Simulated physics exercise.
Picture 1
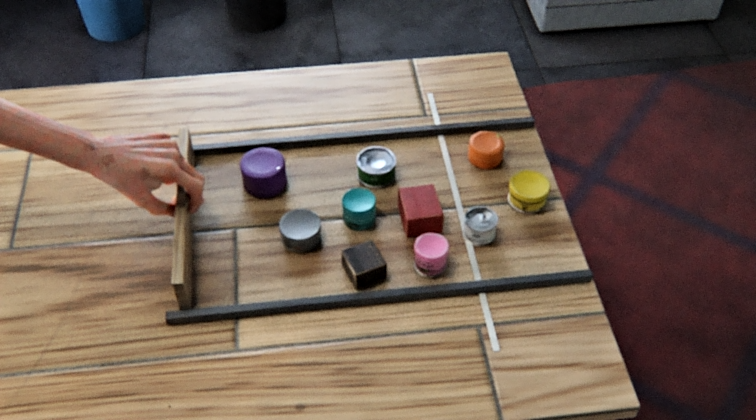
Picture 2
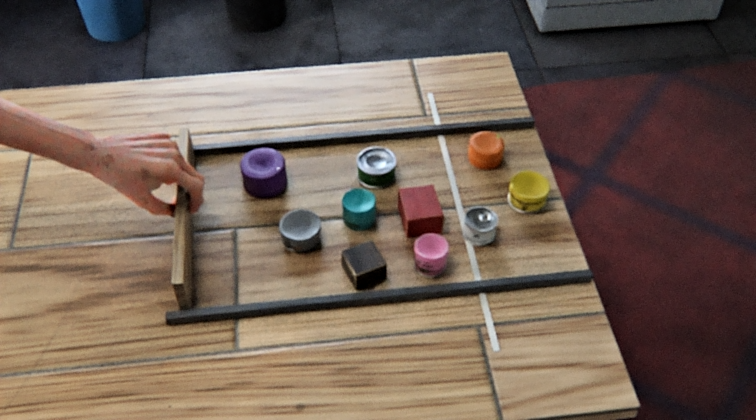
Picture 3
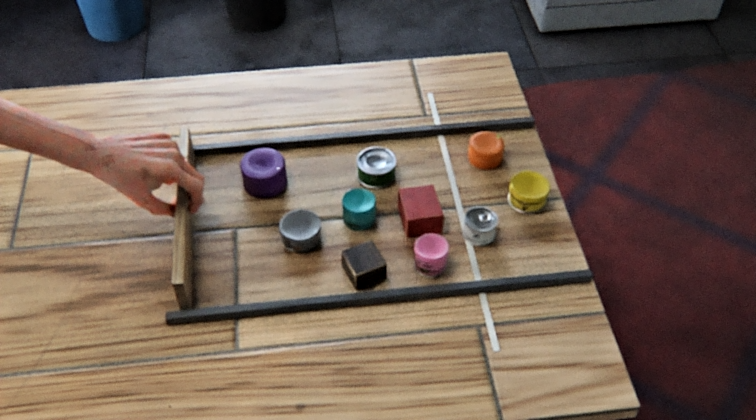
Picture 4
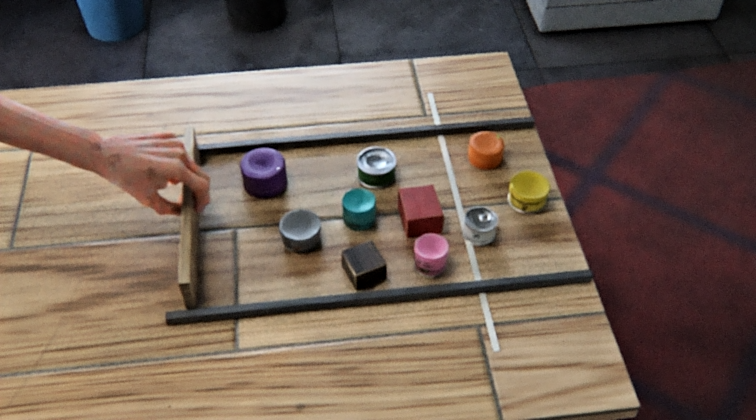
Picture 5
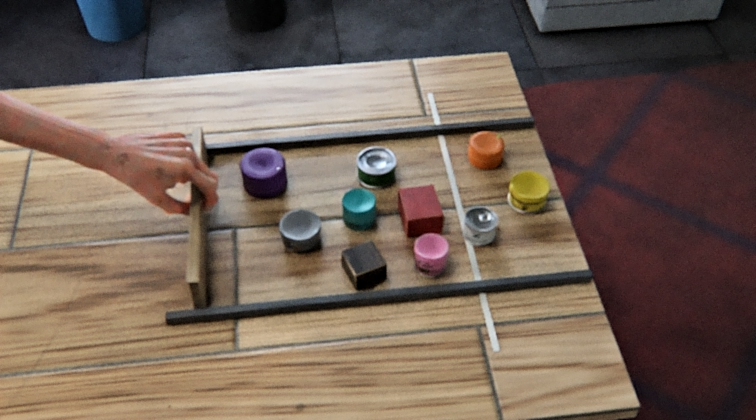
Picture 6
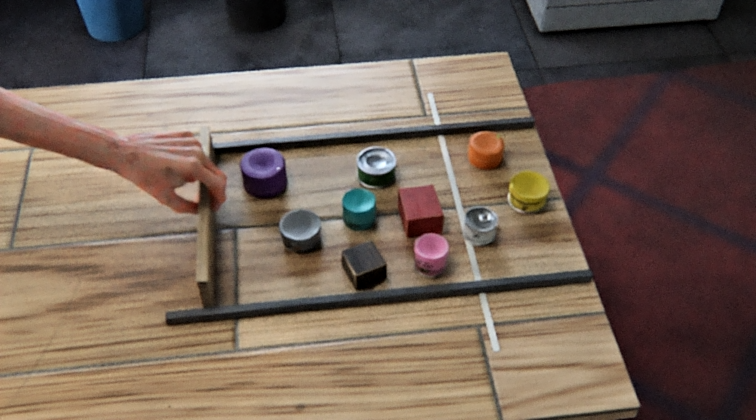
A hand gripping an upright wooden board, holding still, then sliding it slightly right between two rails toward scattered, unmoving small pots and blocks.
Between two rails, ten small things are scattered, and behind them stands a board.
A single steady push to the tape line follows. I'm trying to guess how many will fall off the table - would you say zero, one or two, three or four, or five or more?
I would say zero.
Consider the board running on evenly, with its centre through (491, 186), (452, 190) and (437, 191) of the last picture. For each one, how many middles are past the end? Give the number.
It comes out as 2, then 0, then 0.
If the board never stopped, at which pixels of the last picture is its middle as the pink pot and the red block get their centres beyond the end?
Approx. (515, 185) for the first, approx. (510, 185) for the second.
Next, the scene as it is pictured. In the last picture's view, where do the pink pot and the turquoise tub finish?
First object about (525, 249); second object about (472, 185).
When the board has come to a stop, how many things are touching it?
Total: 4.
Early on, none off yet; yellow pot at rest near (528, 192); orange lid at rest near (486, 150); white tin at rest near (480, 227).
Finally, the number that fall off is zero.
